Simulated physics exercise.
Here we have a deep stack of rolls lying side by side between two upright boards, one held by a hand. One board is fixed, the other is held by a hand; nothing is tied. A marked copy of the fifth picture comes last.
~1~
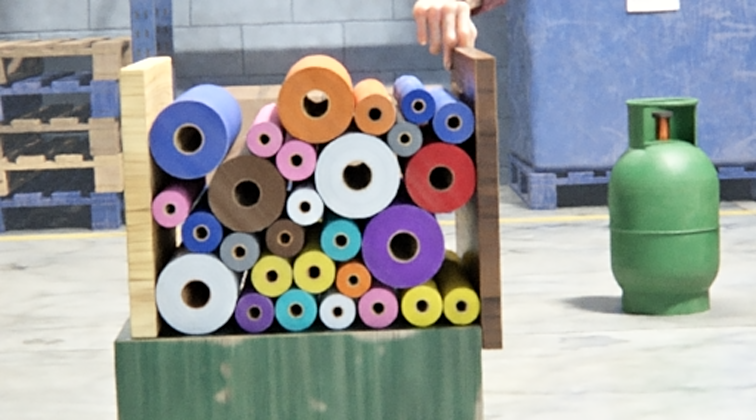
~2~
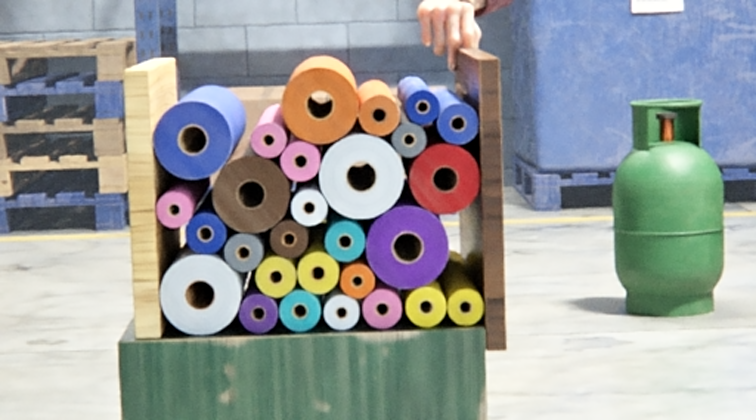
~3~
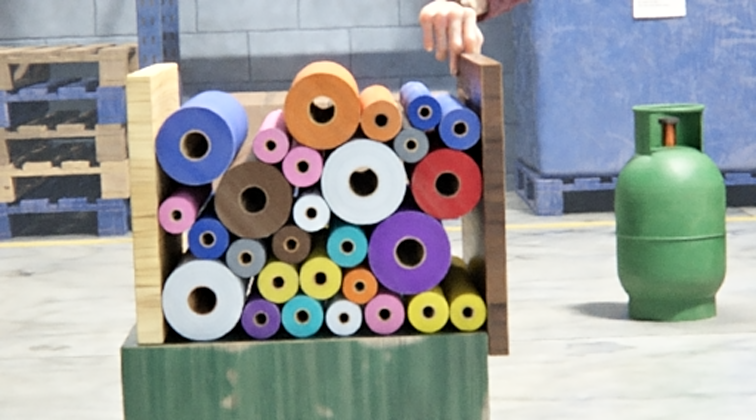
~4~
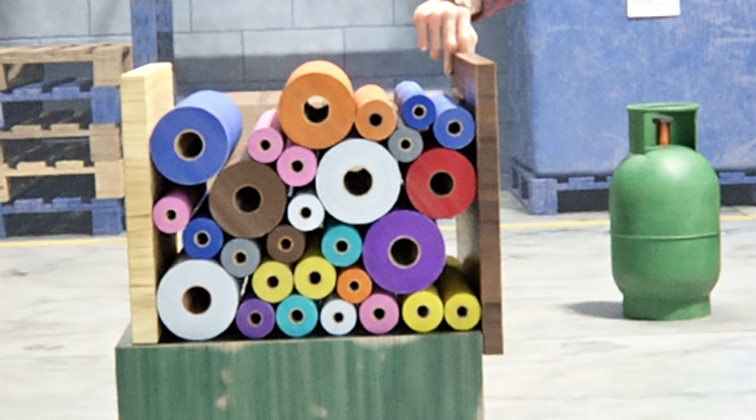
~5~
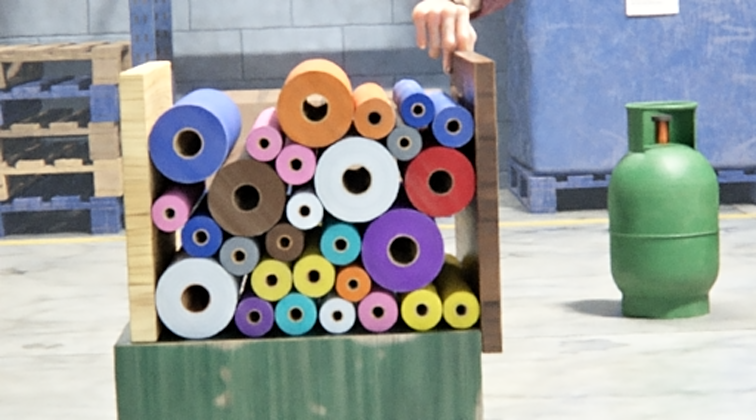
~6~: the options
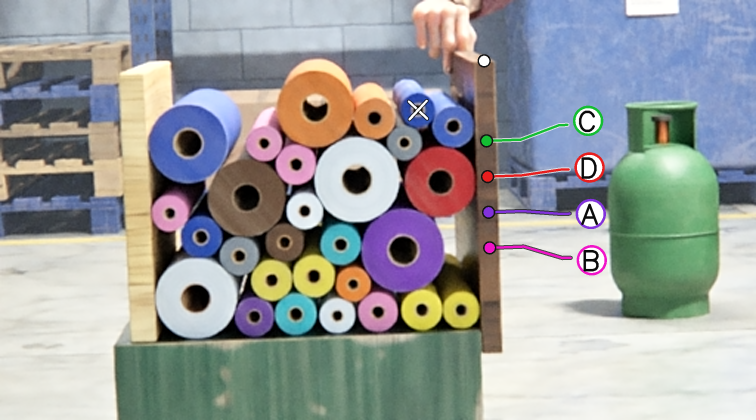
In this clip, colourful rolls of different sizes sit stacked between two upright boards on a green base while a hand grips the top of the right board; nothing visibly moves apart from slight shifts of the whole view.
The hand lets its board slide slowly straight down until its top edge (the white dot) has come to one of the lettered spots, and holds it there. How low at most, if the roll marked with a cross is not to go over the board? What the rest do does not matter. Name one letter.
It can be let down to C.
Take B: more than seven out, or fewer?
Fewer than seven.
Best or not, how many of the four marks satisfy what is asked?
One of the four.
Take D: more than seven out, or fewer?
It loses fewer than seven.
On the marked copy, A at (489, 212); B at (490, 248); C at (487, 141); D at (488, 177); the cross at (418, 110); the white dot at (485, 61).
Taking C. A third of the way, top of the board (474, 107).
Two thirds of the way, top of the board (475, 141).
When it is over, top of the board (475, 141), none out over the board, the crossed one still inside.
As for the rest, A lets the crossed one out; B lets the crossed one out; D lets the crossed one out.
